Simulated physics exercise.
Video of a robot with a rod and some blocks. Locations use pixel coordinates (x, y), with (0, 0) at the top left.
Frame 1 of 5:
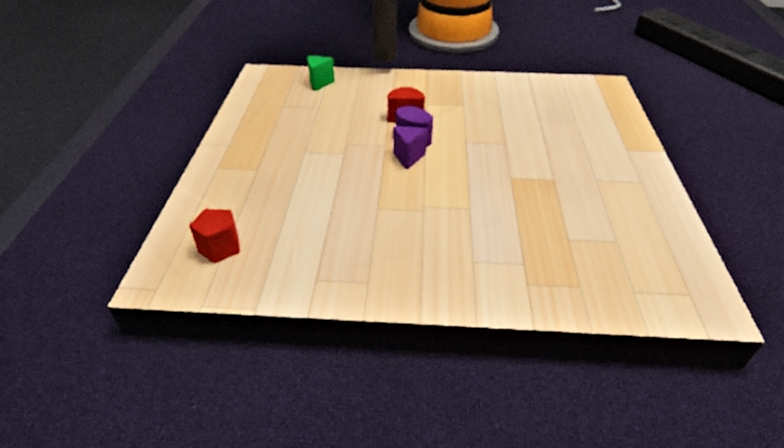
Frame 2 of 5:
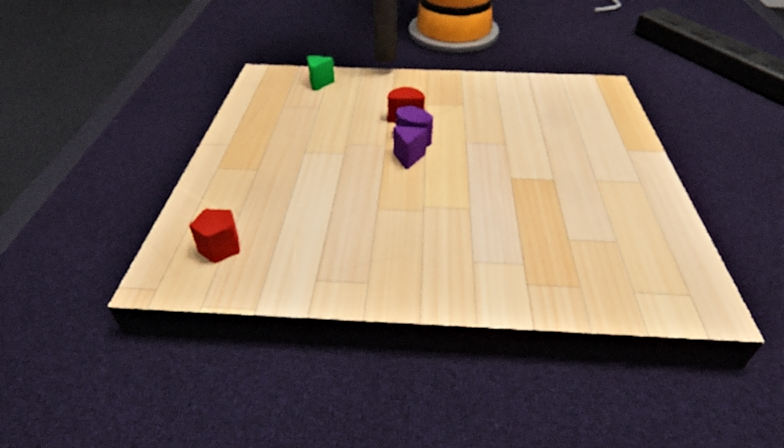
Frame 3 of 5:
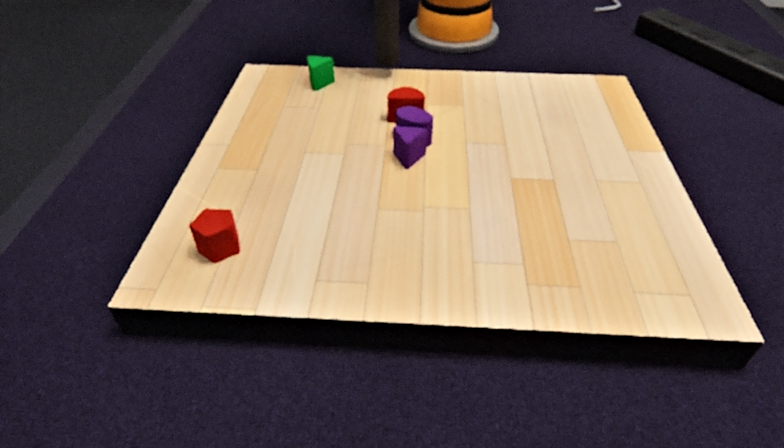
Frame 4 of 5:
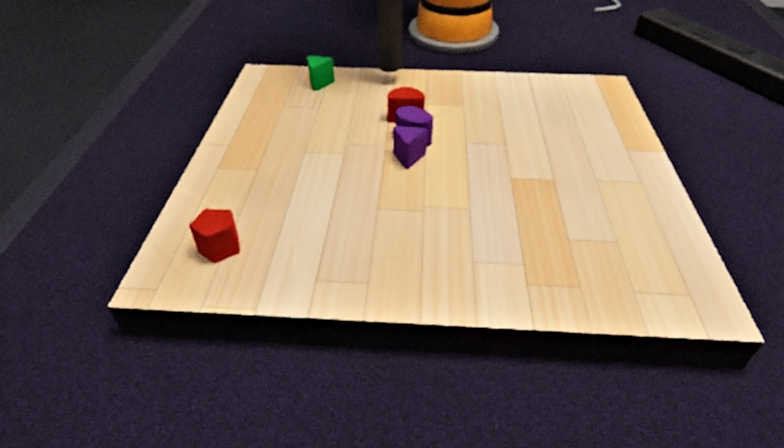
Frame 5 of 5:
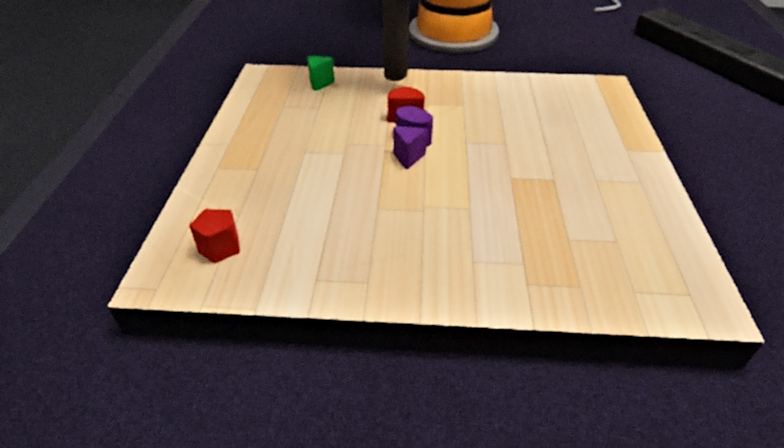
Dark rod shifting slightly down and right near the red half-round block at the board's far edge, while all blocks stay still.
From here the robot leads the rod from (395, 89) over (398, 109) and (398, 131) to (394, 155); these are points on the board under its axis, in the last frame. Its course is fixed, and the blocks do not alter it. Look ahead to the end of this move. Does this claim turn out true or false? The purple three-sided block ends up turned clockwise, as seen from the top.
True
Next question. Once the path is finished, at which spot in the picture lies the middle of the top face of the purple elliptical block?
For the centre of its top, I'd go with (447, 143).
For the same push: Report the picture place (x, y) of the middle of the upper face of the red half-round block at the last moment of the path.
The spot you're after is about (420, 137) in the image.
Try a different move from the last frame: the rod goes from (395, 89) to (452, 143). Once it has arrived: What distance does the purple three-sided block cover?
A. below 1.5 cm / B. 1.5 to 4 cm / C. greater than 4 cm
A: Below 1.5 cm.
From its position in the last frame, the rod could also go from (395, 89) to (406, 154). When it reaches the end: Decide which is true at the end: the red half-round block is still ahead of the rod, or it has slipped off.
Ahead.
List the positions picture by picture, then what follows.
The first frame shows lower end of the rod (385, 57), tops of blocks, red half-round block (406, 93), purple three-sided block (409, 132), purple elliptical block (415, 114).
The second frame shows rod (386, 58), blocks as before.
The third frame shows rod (387, 62), blocks as before.
The fourth frame shows rod (390, 68), blocks as before.
The fifth frame shows rod (396, 76), red half-round block (406, 93), purple three-sided block (409, 132), purple elliptical block (415, 114).
The first path, step by step. One third of the way, rod (398, 96); red half-round block (408, 97).
Two thirds of the way, rod (398, 117); red half-round block (413, 119), turned 25° anticlockwise; purple three-sided block (411, 145), turned 40° clockwise; purple elliptical block (428, 131), turned 35° anticlockwise.
At the end, rod (394, 141); red half-round block (420, 137), turned 65° anticlockwise; purple three-sided block (411, 156), turned 30° clockwise; purple elliptical block (447, 143), turned 70° anticlockwise.
